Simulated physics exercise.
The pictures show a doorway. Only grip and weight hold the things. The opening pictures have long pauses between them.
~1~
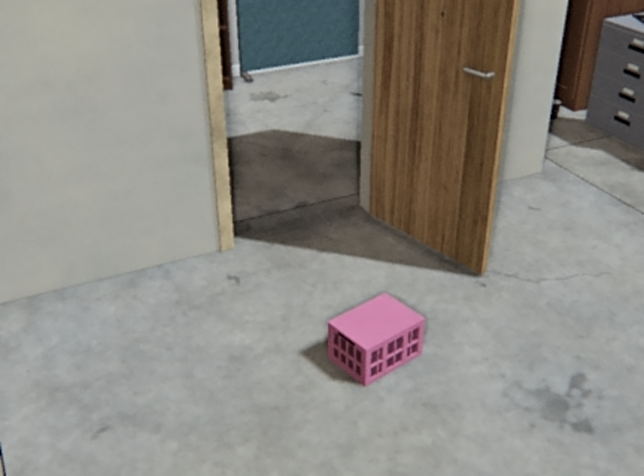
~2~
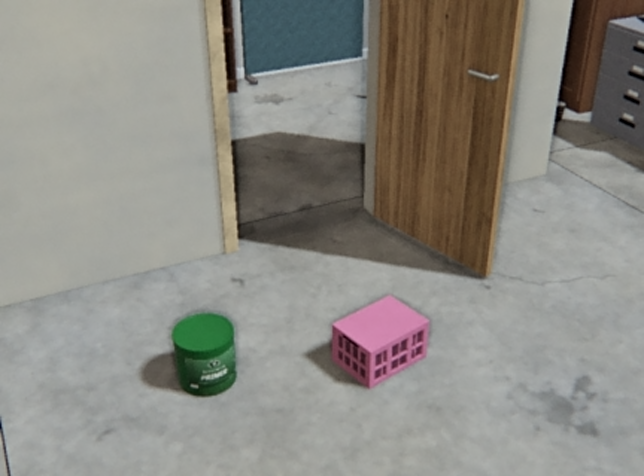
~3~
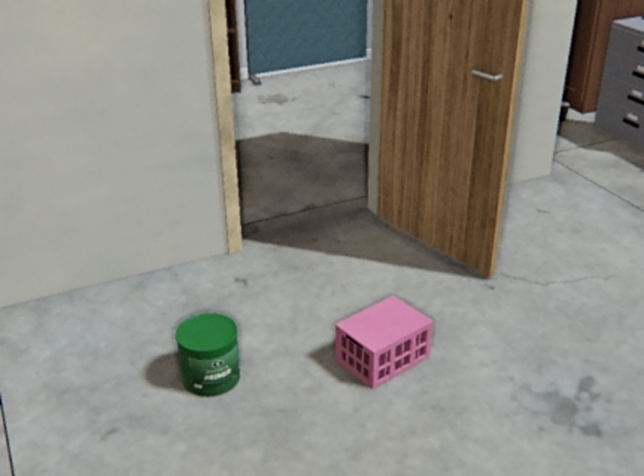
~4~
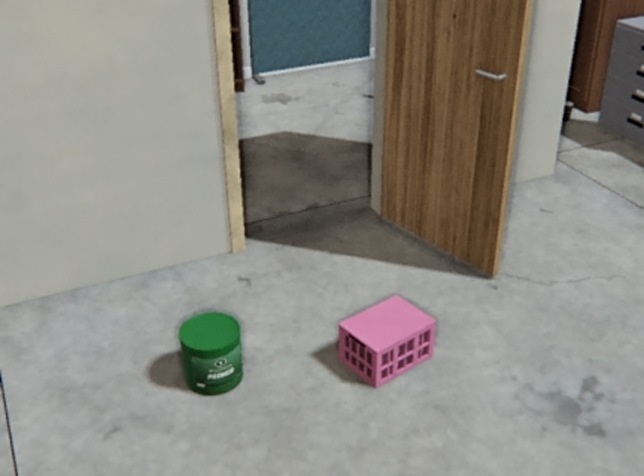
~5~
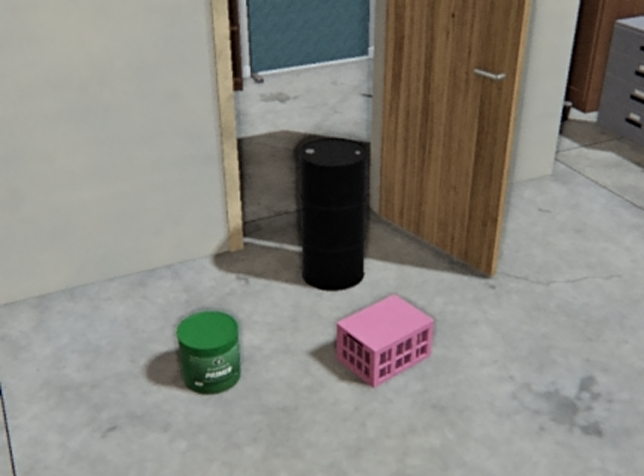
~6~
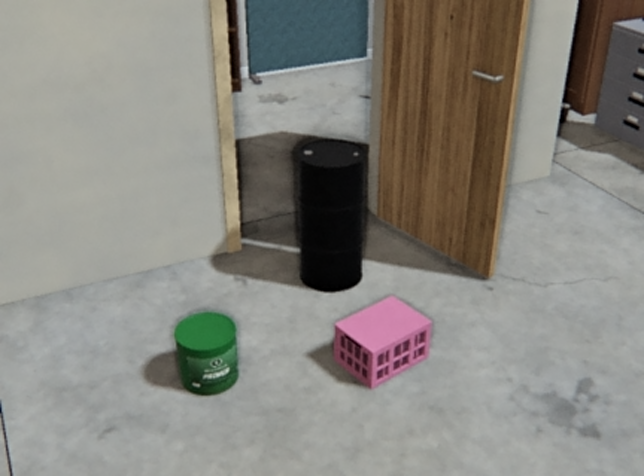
A green pail appears beside the pink crate, then a black drum appears by the open door.
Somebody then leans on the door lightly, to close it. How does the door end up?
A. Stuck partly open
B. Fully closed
A.
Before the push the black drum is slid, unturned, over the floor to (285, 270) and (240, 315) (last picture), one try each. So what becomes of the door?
First try: It gets caught partway; second try: It swings home.
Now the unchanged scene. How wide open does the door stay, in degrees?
Open angle: About 50°.
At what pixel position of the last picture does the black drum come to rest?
At about (318, 215).
Then, 0.70 s later than the last frame, open by 81°.
Then, 1.10 s later than the last frame, open by 55°.
When it is over, open by 50°; all 3 as before. End places, in pixels of the last picture, black drum near (318, 215).
